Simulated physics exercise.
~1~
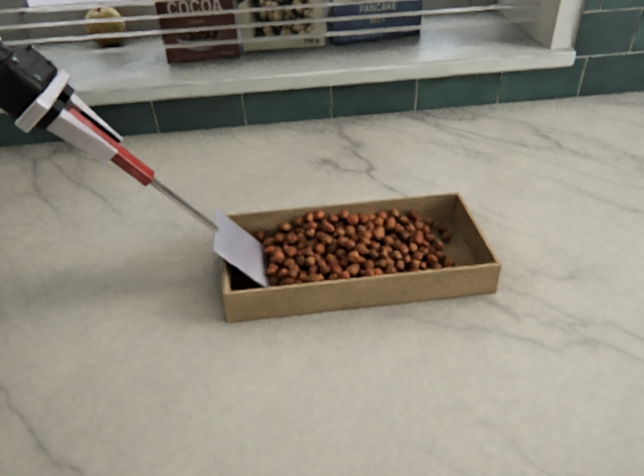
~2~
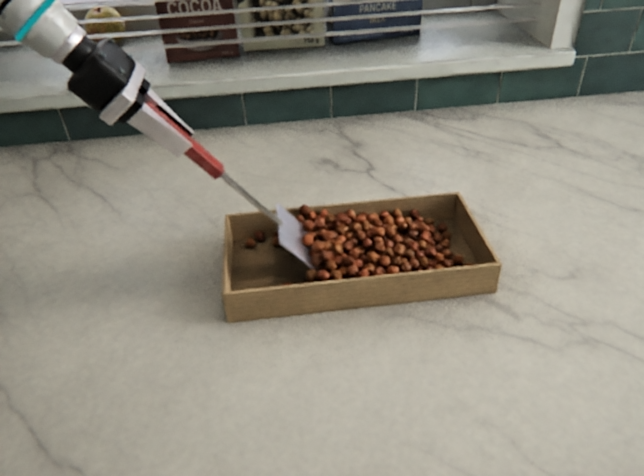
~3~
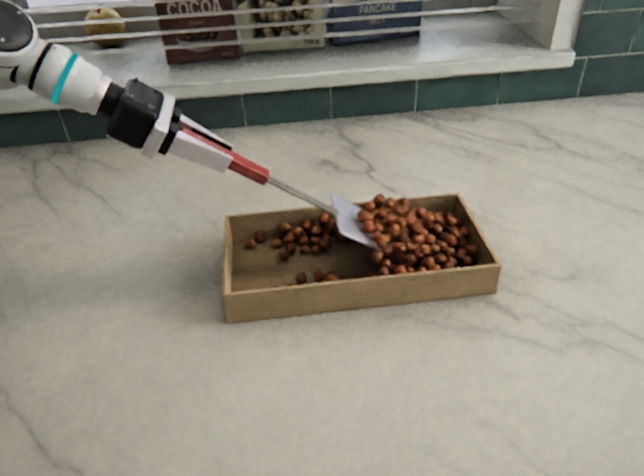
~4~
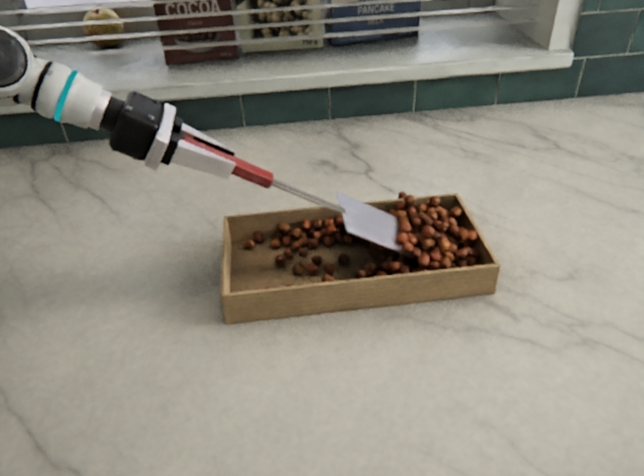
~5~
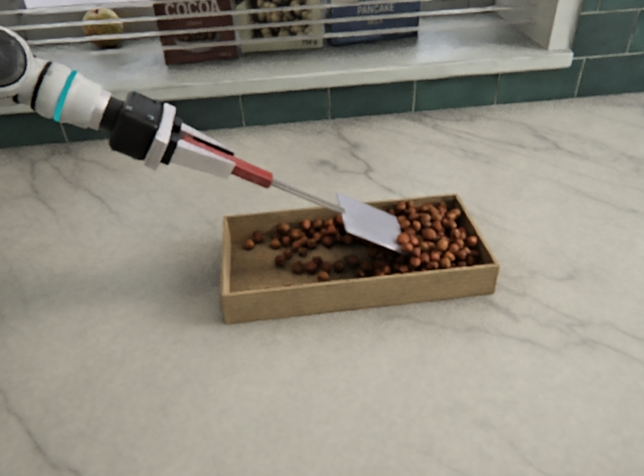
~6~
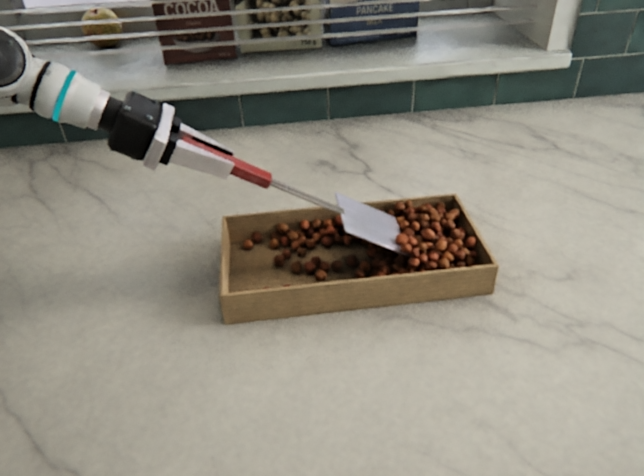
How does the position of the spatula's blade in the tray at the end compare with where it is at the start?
At the start the blade is at the left end of the tray, and by the end it has moved right, stopping a little past the middle against the heaped hazelnuts.
